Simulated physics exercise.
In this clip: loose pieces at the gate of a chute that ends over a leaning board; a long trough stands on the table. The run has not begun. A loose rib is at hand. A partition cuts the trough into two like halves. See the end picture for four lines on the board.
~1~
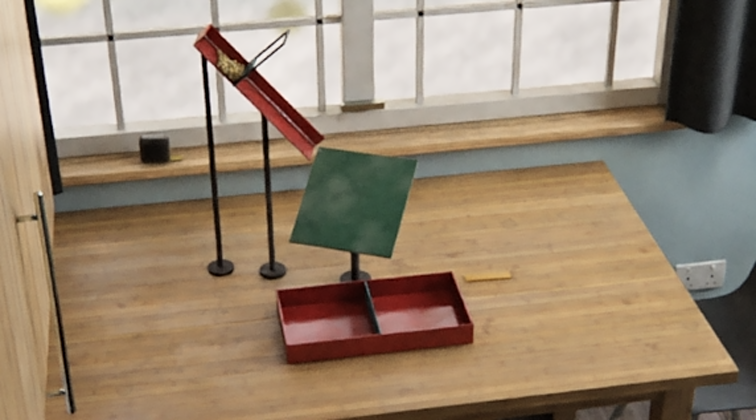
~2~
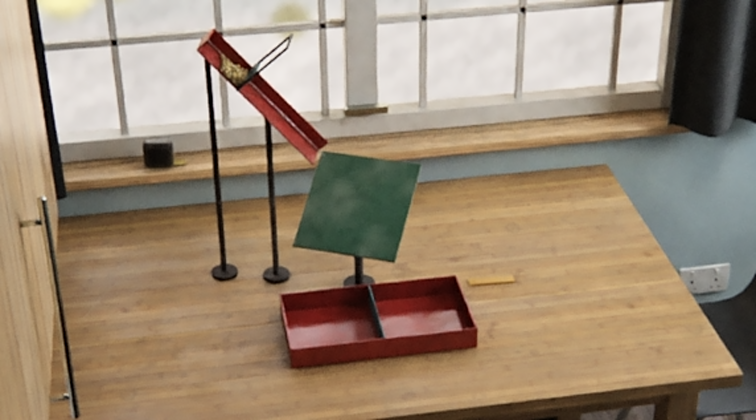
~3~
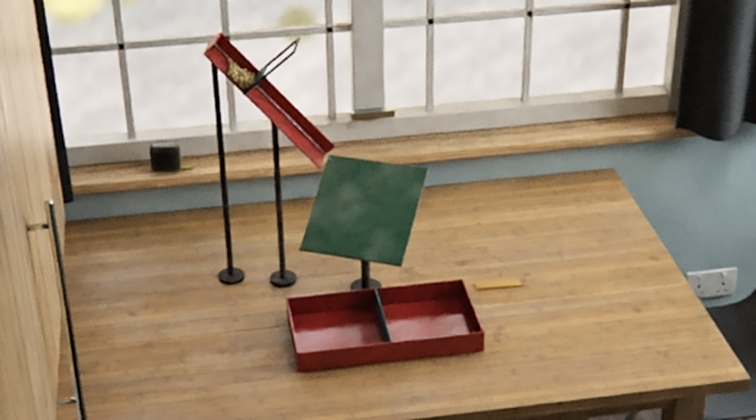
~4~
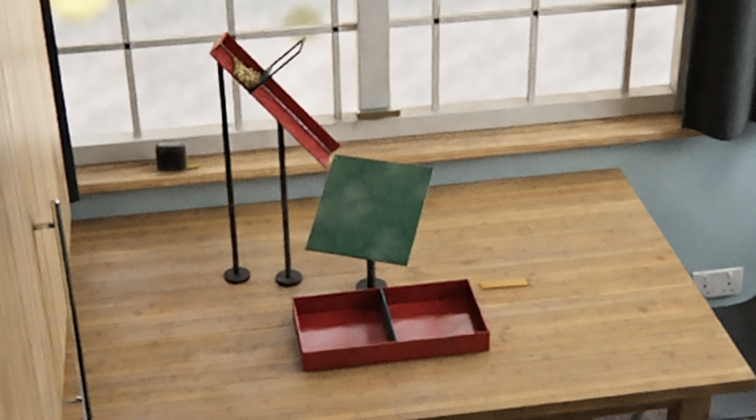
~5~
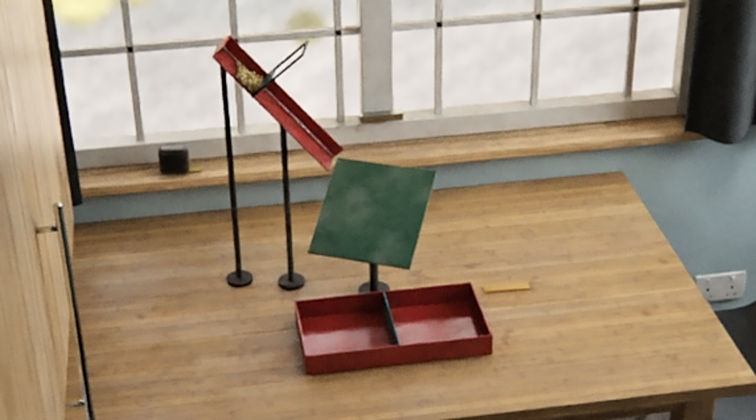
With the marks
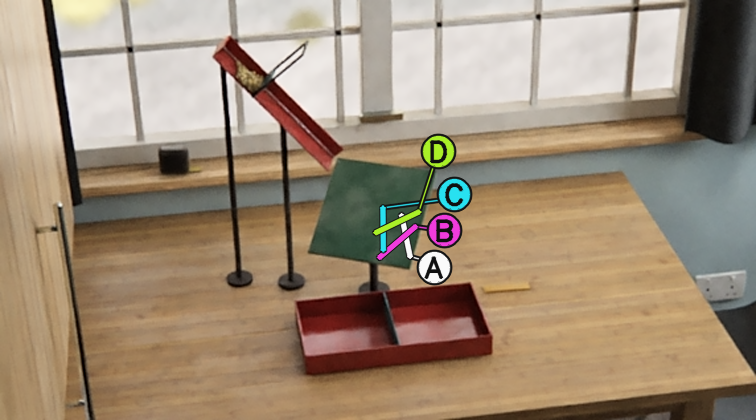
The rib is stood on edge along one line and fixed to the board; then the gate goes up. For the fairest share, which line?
The answer is line A.
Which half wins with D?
Left.
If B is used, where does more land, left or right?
The left half.
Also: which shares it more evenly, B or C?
That would be C.
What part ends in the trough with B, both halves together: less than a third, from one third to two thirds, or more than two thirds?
More than two thirds.
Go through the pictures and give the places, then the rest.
In the first picture, load behind the gate near (233, 67), soya beans; lip of the chute near (312, 154), sloping steeply.
In the second picture, middle of the board near (357, 205), tilted fairly steeply; middle of its low edge near (343, 254); of its high edge near (371, 157).
In the third picture, front corners of the trough near (298, 353) and (484, 332); front end of its middle wall near (392, 342); gate still shut near (262, 74).
In the fourth picture, middle of the load near (249, 75); lip near (328, 162).
In the fifth picture, middle of the load near (252, 78); lip near (330, 165).
On the marked copy, line A from (401, 215) to (410, 256); line B from (415, 226) to (379, 257); line C from (382, 207) to (383, 249); line D from (418, 211) to (375, 232).
With A, of what is caught, close to half in the left half, close to half in the right.
With B, of what is caught, the whole lot in the left half, none at all in the right.
With C, of what is caught, the bulk in the left half, a small share in the right.
With D, of what is caught, all but a few in the left half, a small share in the right.
